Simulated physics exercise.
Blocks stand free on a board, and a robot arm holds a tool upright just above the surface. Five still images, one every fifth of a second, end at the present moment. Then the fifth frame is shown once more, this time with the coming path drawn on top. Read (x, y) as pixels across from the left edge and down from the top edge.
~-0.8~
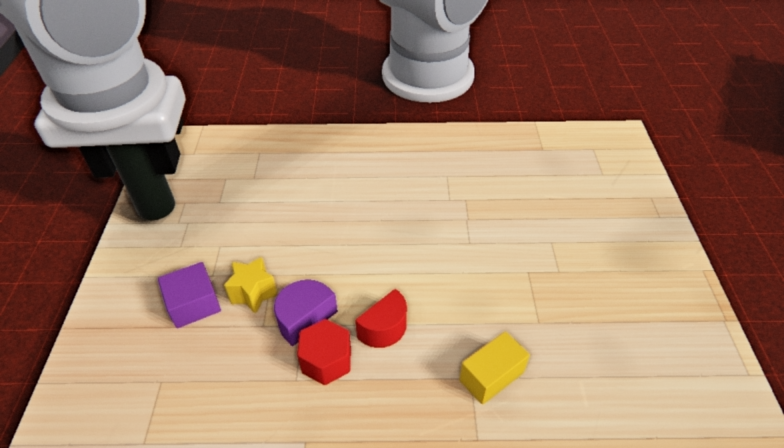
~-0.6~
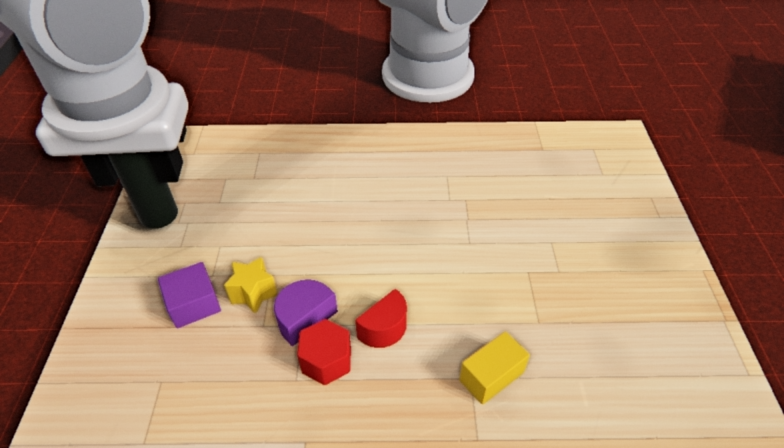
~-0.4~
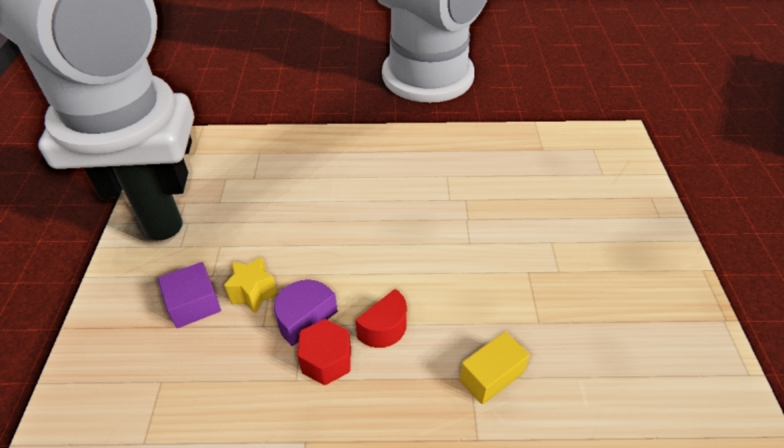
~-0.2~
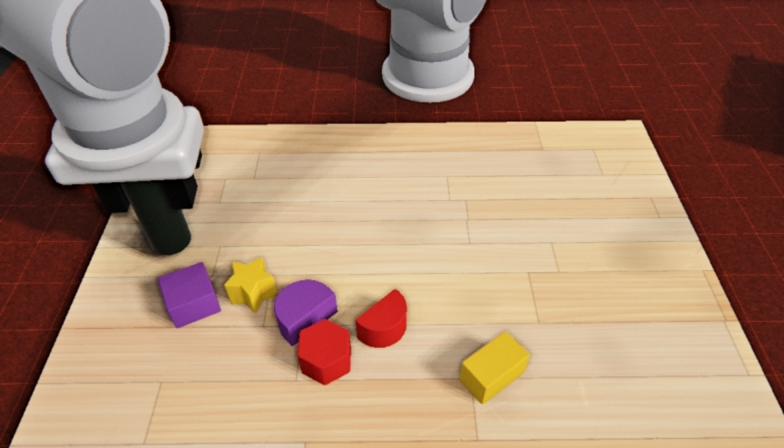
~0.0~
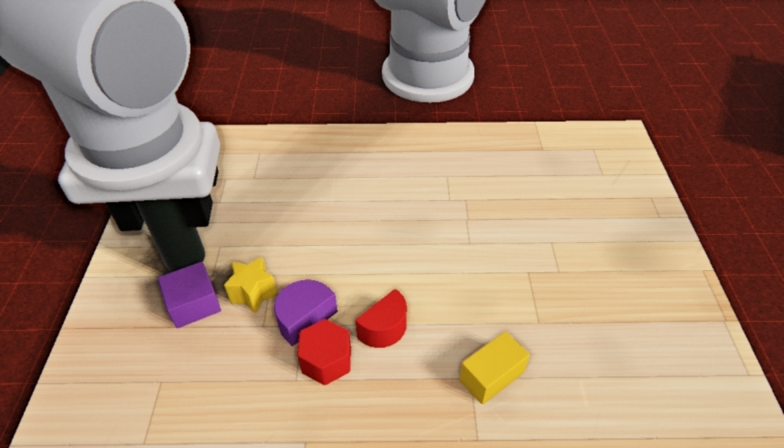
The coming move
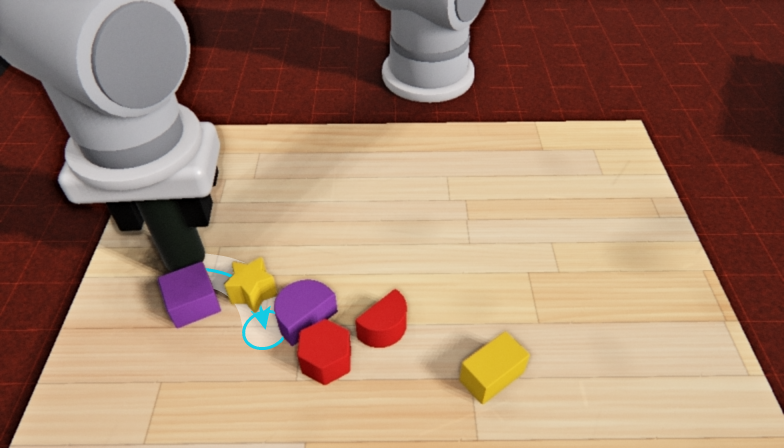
A robot arm holding a dark, upright tool moved slowly down the left side of the wooden board, drifting slightly right to the purple block, while all the colored blocks stayed still.
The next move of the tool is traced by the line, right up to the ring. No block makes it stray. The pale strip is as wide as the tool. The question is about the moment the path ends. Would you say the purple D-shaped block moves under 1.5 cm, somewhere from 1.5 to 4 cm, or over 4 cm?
Upwards of 4 cm.
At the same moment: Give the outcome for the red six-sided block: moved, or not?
If the tool follows that path, the red six-sided block ends up shifted.
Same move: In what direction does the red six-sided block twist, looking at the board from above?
It rotates clockwise.
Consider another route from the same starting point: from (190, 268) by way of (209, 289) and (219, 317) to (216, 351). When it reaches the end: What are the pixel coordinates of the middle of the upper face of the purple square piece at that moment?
I'd expect the centre of its top face to be at (176, 375).
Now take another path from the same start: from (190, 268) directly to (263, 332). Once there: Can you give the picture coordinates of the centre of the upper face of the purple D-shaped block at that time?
My prediction: (326, 302).
Drawn move, from (190, 268) through (228, 275) and (255, 296) to (265, 330).
On the path given first. One third of the way, tool (225, 266); purple square piece (193, 290), turned 35° clockwise; yellow star-shaped block (253, 278).
Two thirds of the way, tool (252, 288); purple square piece (194, 293), turned 50° clockwise; yellow star-shaped block (288, 295), turned 15° anticlockwise; purple D-shaped block (327, 309), turned 15° clockwise; red six-sided block (331, 350).
At the end, tool (263, 321); purple square piece (194, 293), turned 50° clockwise; yellow star-shaped block (305, 320), turned 40° anticlockwise; purple D-shaped block (351, 317); red six-sided block (357, 371), turned 45° clockwise.
